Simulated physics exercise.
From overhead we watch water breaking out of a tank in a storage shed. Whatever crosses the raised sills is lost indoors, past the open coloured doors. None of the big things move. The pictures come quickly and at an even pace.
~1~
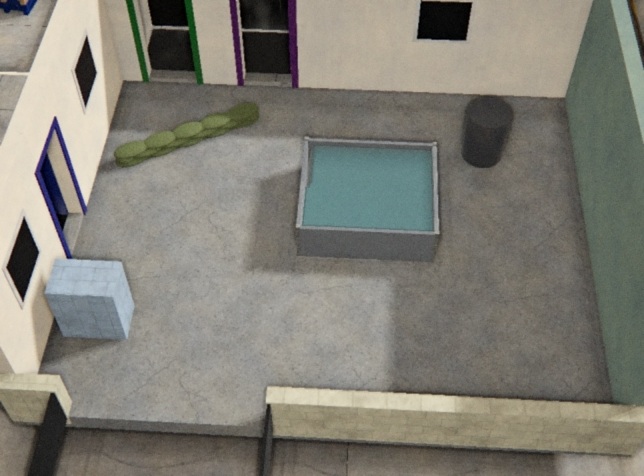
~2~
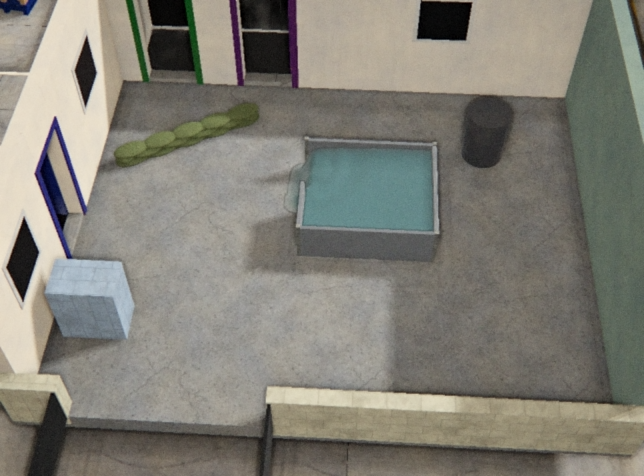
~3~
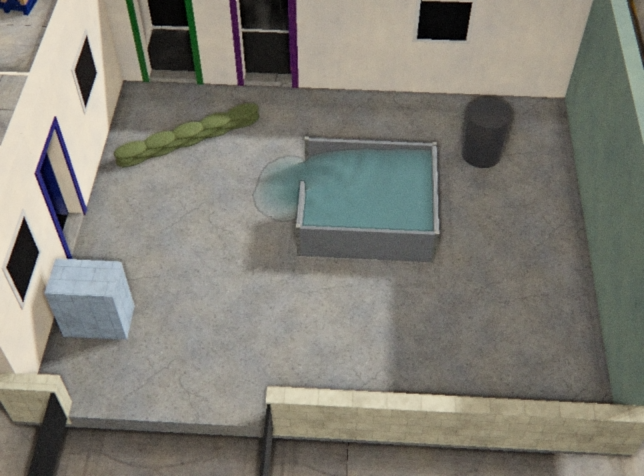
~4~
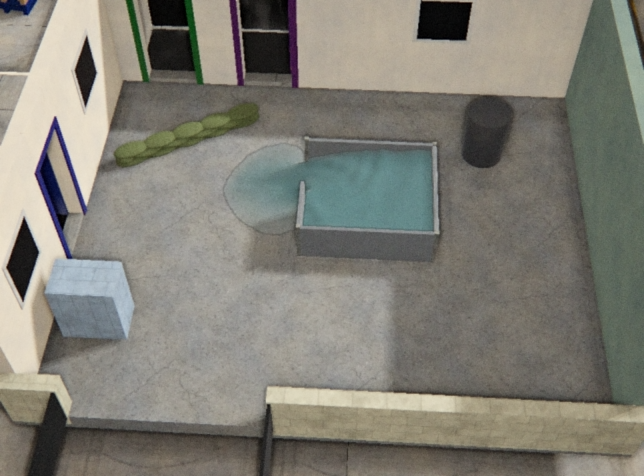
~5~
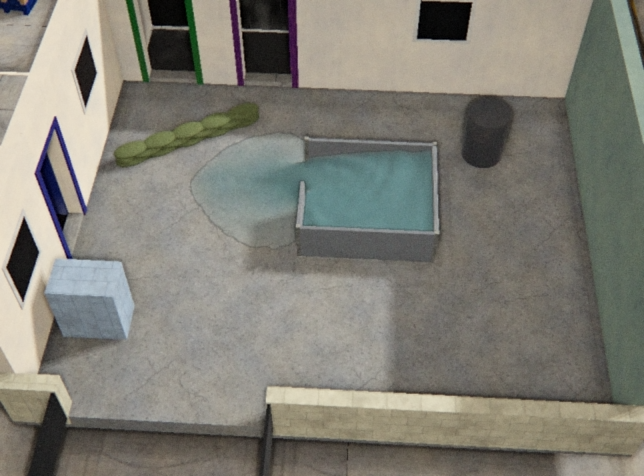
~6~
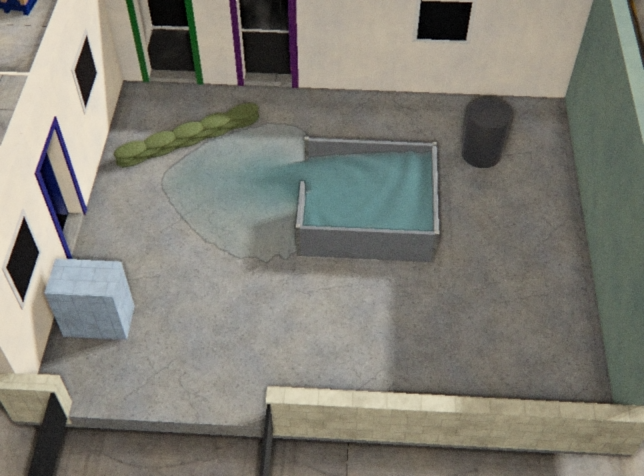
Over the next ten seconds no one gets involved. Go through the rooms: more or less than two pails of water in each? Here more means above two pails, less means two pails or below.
Green door: Less; blue door: More; purple door: Less.
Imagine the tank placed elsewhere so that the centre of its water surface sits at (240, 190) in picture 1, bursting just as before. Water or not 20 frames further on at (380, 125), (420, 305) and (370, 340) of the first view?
In order, the three spots end up untouched, untouched and untouched.
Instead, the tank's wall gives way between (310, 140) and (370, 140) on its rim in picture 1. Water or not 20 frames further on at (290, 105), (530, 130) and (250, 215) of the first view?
First soaked through, second soaked through, third kept bare.
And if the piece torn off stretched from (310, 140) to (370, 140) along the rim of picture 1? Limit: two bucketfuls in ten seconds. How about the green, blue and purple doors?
Result per door - green door: Exceeds; blue door: Does not exceed; purple door: Exceeds.
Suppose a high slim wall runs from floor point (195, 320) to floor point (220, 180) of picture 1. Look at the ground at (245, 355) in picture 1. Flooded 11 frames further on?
There: Covered.
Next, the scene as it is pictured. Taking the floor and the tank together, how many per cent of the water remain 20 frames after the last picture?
I'd put it at about 96 per cent.
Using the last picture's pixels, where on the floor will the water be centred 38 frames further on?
My guess is about (250, 215).
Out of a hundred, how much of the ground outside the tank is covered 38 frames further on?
That works out at 55 %.
A moment on, water covers 15 % of the floor; the green door not reached, the blue door not reached, the purple door not reached.
Next, water covers 20 % of the floor; the green door not reached, the blue door under two buckets in, the purple door wet at the sill, nothing in.
Then, water covers 30 % of the floor; the green door wet at the sill, nothing in, the blue door far over two buckets in, the purple door wet at the sill, nothing in.
Later, water covers 55 % of the floor; the green door wet at the sill, nothing in, the blue door far over two buckets in, the purple door wet at the sill, nothing in.
In the end, water covers 85 % of the floor; the green door wet at the sill, nothing in, the blue door far over two buckets in, the purple door wet at the sill, nothing in.
